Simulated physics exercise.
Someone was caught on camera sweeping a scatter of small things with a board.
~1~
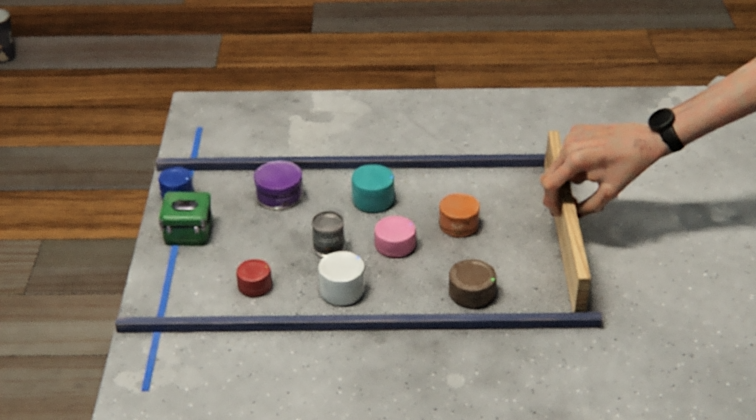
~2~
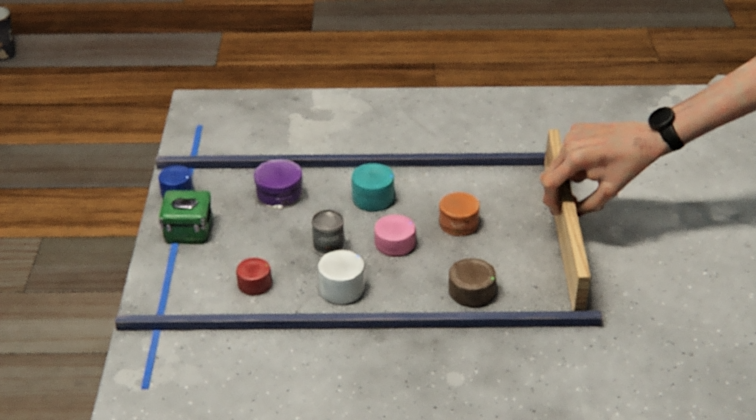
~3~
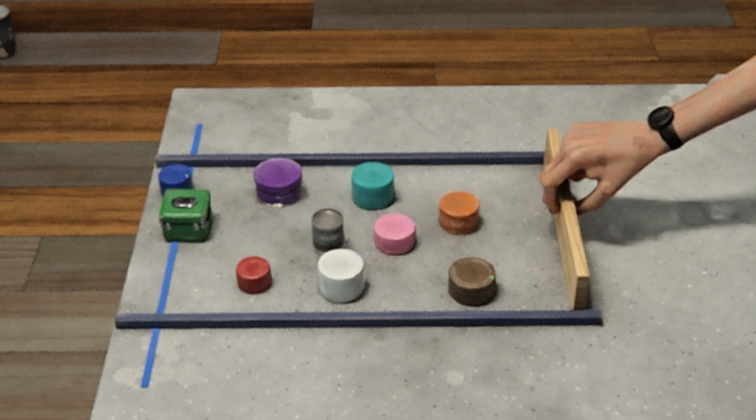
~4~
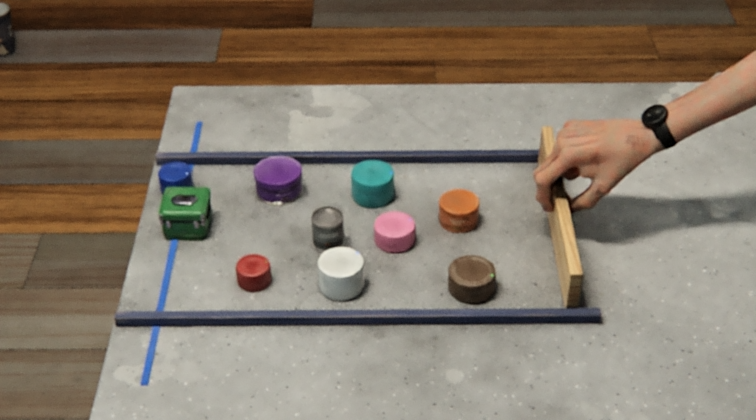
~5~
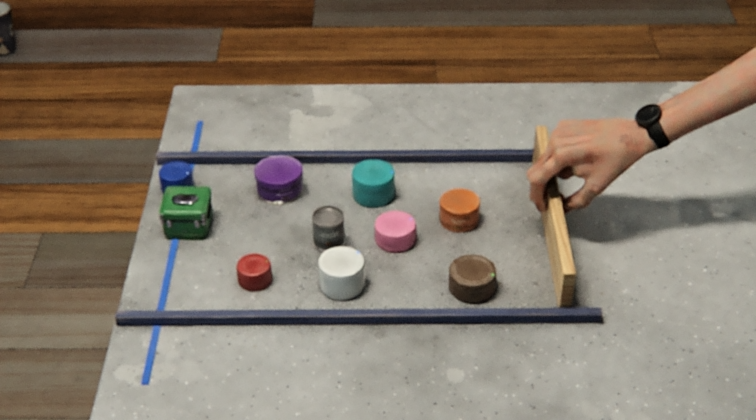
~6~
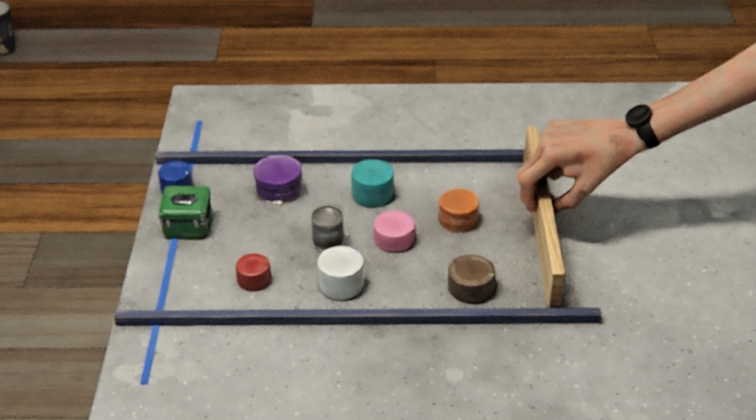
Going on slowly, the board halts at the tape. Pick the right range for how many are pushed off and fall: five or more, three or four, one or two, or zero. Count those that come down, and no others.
The right range is five or more.
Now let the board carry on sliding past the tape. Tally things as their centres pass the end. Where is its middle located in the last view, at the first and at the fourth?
At the first moment about (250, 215), at the next about (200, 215).
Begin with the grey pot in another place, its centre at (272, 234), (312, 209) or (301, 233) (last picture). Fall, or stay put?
Try by try, it drops away, then drops away, then drops away.
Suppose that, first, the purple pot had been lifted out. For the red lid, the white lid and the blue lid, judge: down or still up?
The red lid comes down; the white lid comes down; the blue lid drops off.
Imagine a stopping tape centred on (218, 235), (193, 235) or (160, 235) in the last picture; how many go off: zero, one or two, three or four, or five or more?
In order: One to two, five or over, at least five.
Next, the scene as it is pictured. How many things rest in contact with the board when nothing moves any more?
Count recorded: 4.
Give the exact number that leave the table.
That makes a total of 6.
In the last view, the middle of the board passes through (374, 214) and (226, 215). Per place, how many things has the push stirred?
Counts: 6 / 10.
Soon after, none off yet; blue lid at rest near (176, 179); green case at rest near (186, 212); red lid at rest near (253, 272).
Then, none off yet; blue lid at rest near (176, 179); green case at rest near (186, 212); red lid moved well along near (189, 266).
At rest, the number that fall off is five or more; fallen, white lid, grey pot, purple pot, red lid, green case and blue lid.
